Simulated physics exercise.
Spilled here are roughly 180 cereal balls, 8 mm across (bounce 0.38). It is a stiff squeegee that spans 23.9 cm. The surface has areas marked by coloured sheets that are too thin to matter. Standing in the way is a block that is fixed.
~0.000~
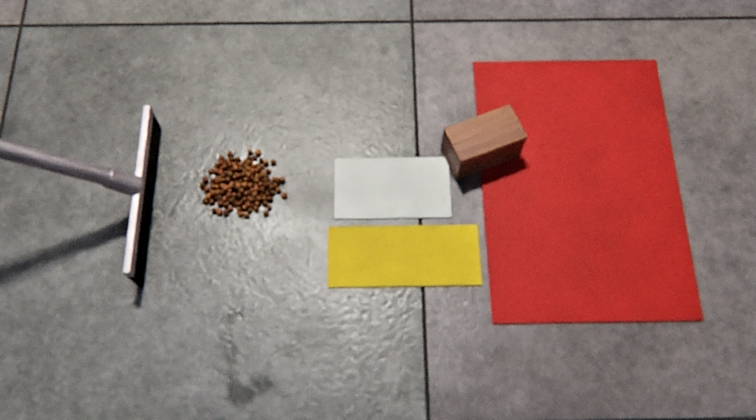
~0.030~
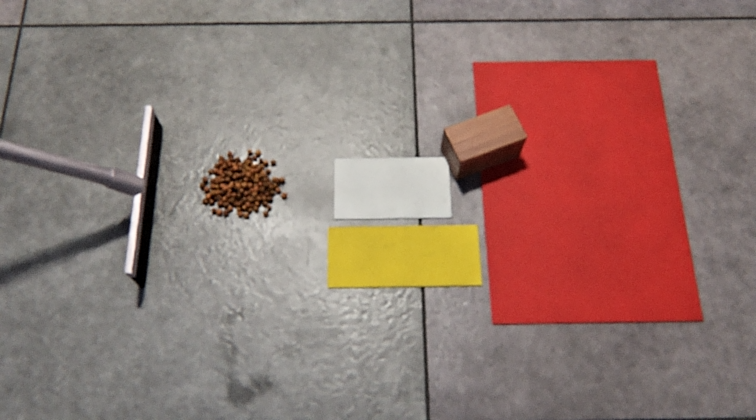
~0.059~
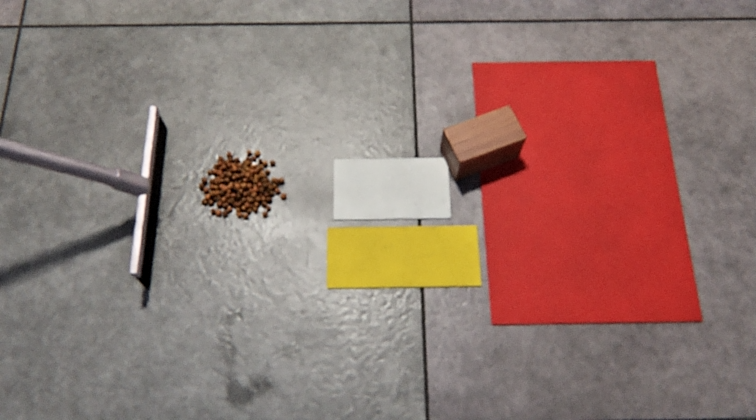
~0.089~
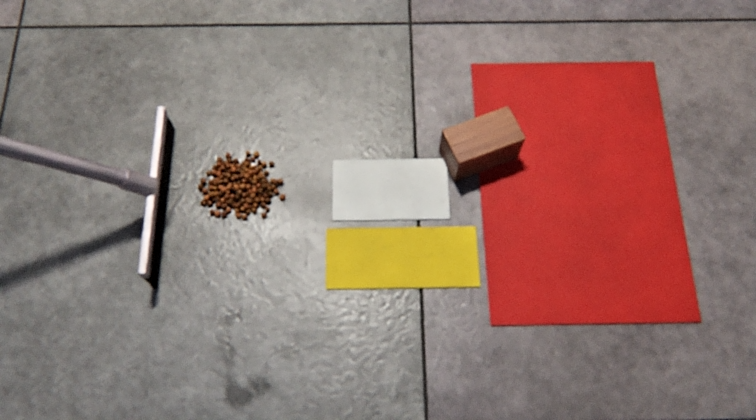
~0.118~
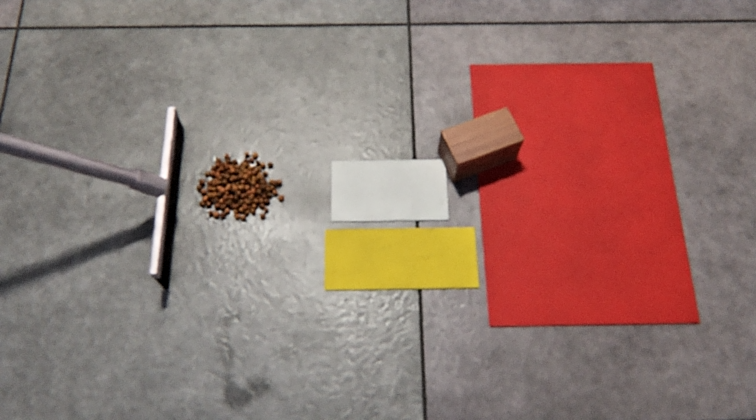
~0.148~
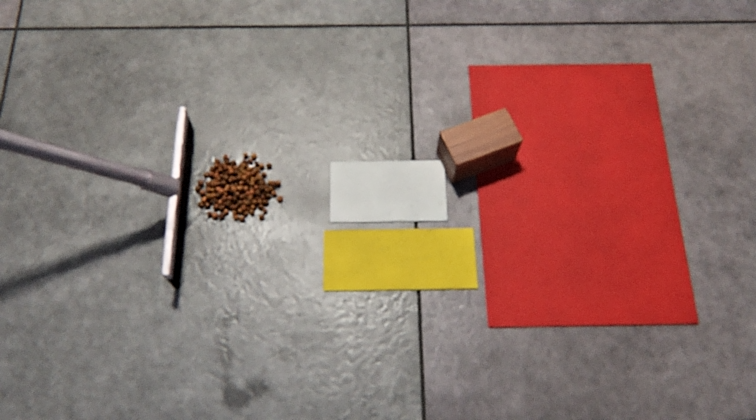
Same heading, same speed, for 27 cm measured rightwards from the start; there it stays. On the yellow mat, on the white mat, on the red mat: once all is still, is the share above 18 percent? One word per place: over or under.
Yellow mat: Under, white mat: Over, red mat: Under.
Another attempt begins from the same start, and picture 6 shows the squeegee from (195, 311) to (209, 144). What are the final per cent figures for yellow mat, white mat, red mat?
In per cent: Yellow mat 30, white mat 25, red mat 0.
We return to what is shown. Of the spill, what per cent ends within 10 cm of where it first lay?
0% or thereabouts.
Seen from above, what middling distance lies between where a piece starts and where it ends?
It comes to about 18 cm.
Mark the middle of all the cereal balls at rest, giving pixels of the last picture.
I'd say close to (363, 183) in the last picture.
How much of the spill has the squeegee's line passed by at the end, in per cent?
0 per cent.
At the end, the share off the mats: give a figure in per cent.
Around 25 in a hundred.
Then, at 0.37 s, squeegee 18 cm from its start, spill 12 cm wide; off the mats 100 %.
After 0.59 s, squeegee 27 cm from its start, spill 14 cm wide; yellow mat 5 %, white mat 70 %, off the mats 25 %.
After 0.78 s, squeegee 27 cm from its start, spill 15 cm wide; yellow mat 10 %, white mat 70 %, off the mats 25 %.
At rest (1.0 s), yellow mat 10 %, white mat 70 %, red mat 0 %, off the mats 25 %.
